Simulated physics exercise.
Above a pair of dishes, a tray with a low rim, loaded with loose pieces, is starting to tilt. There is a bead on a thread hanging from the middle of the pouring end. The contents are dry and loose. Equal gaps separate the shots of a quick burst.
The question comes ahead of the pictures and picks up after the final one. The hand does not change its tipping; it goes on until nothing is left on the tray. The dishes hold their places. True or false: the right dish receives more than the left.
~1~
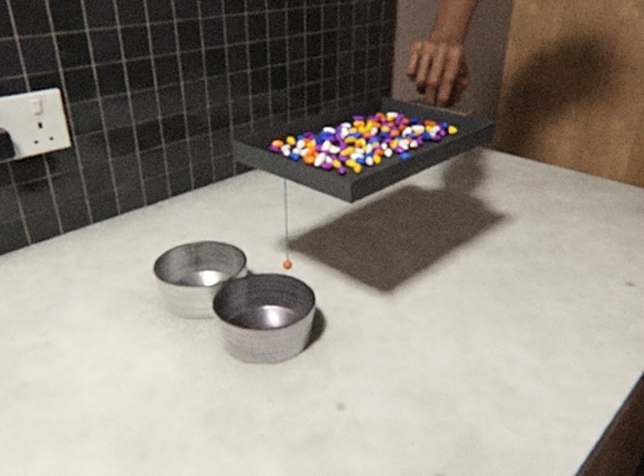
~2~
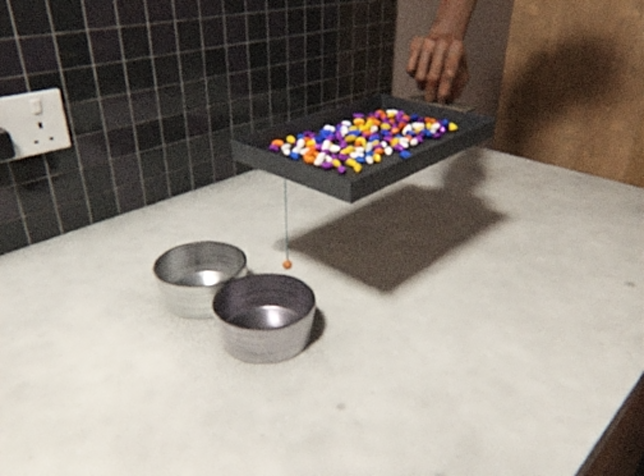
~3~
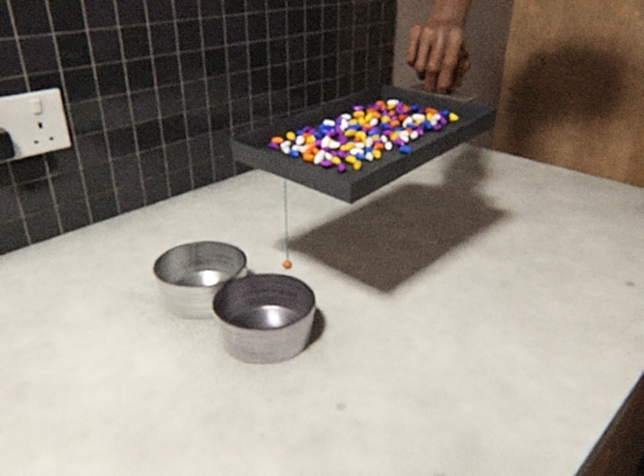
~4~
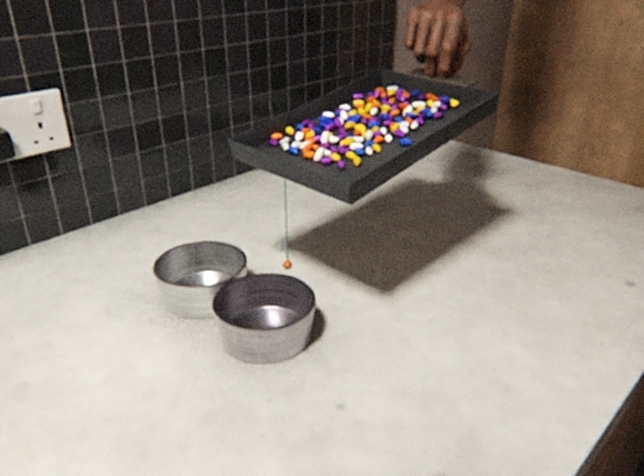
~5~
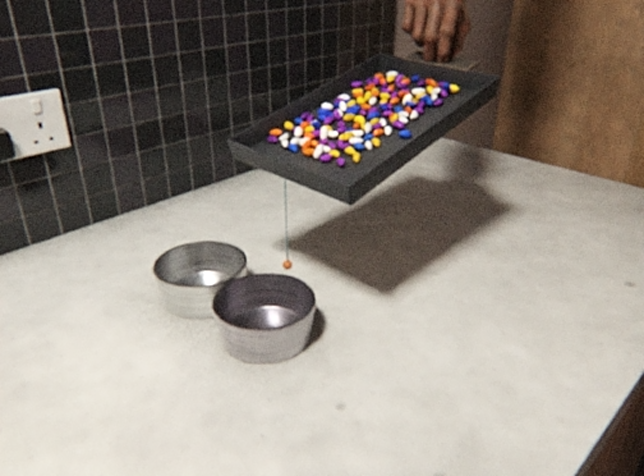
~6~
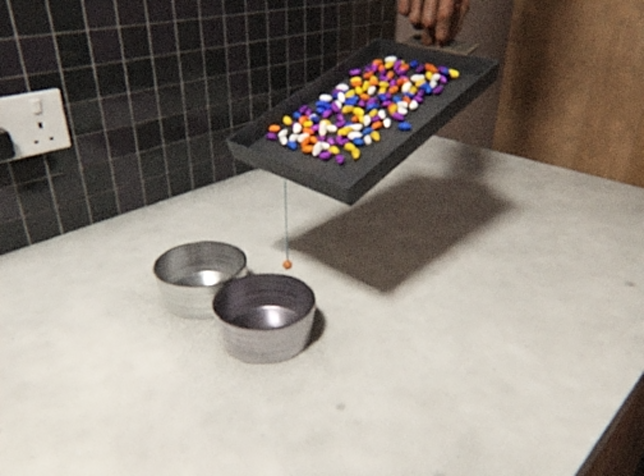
True.
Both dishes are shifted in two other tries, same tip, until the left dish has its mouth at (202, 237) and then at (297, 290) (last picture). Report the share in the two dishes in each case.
You'd see around 10 per cent and then around 30 per cent.
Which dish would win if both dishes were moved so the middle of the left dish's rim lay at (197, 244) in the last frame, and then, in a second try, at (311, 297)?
One: The right dish. Two: The left-hand dish.
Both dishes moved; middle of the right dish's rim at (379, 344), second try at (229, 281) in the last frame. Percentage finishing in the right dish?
It would be near 0 per cent first and near 40 per cent second.
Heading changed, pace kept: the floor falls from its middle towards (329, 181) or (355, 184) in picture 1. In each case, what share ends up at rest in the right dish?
In turn some 50 and 20 per cent.
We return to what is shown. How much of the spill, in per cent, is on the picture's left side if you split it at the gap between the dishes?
Estimate: About 40 per cent.
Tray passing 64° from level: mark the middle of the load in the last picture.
Mark it at roughly (303, 142) in the final frame.
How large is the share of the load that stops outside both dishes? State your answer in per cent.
Roughly 40 in a hundred.
Shortly afterwards, tray tipped steeply; all but a few on the tray; only a few in the air.
Next, tray tipped past a quarter turn; the bulk on the tray; a little in the right dish; only a few in the left dish; a little outside both; only a few in the air.
Some moments later, tray tipped past a quarter turn; near half in the right dish; a little in the left dish; near a third outside both.
In the end, tray tipped past a quarter turn; near half in the right dish; a little in the left dish; near a third outside both.
